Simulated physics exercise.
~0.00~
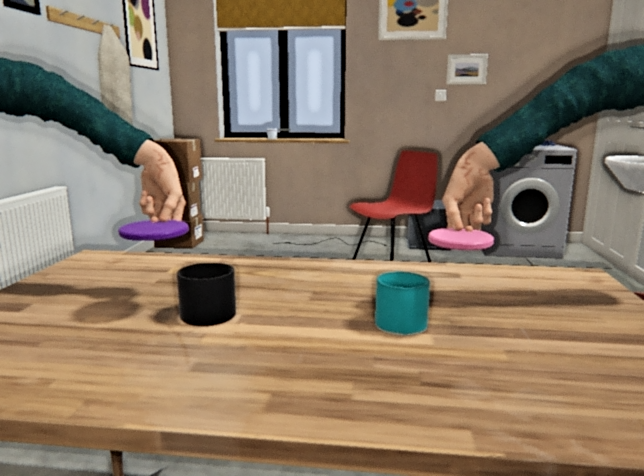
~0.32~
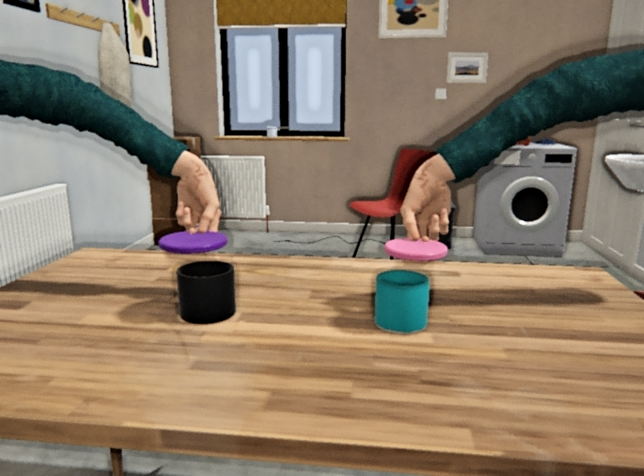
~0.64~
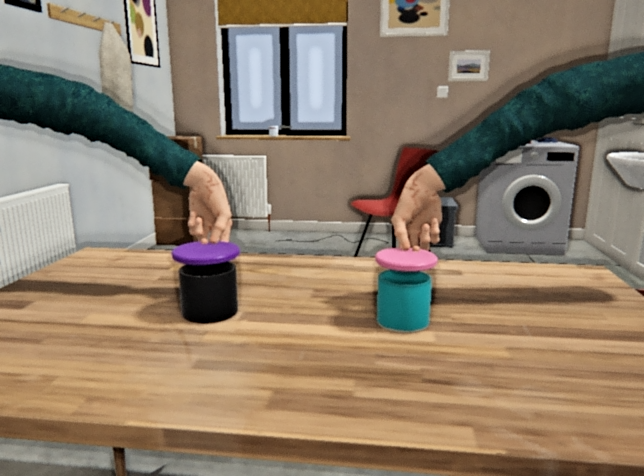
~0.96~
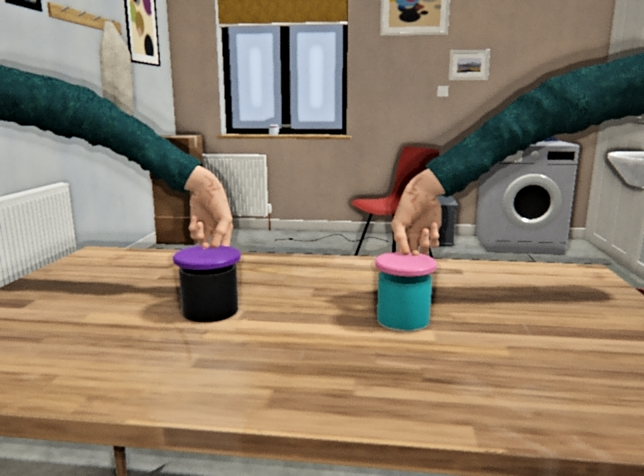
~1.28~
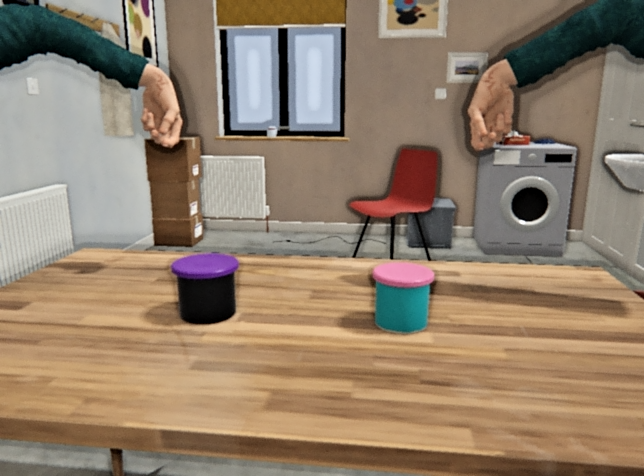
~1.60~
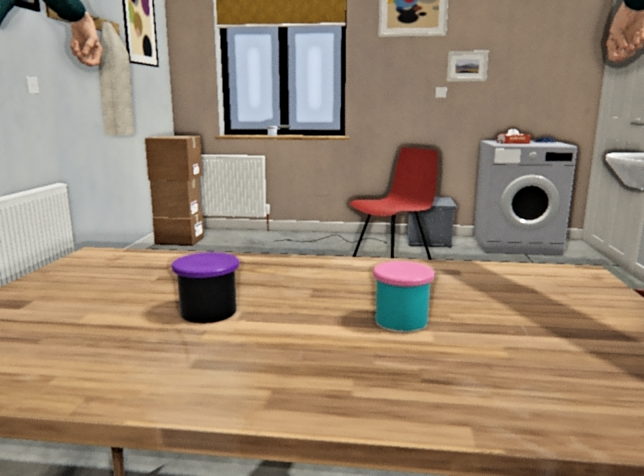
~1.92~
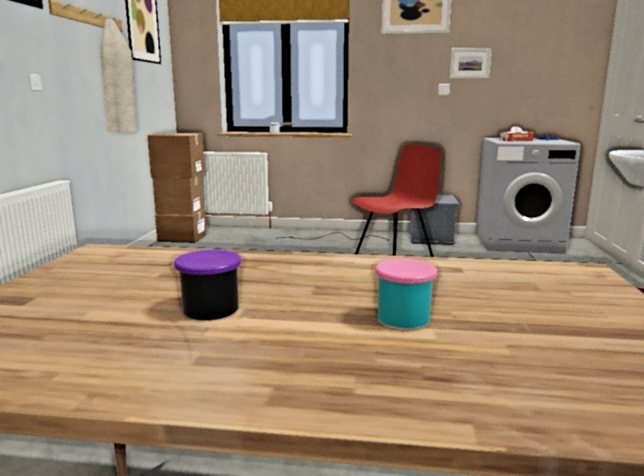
Two hands lower a purple lid and a pink lid onto two containers, then withdraw.
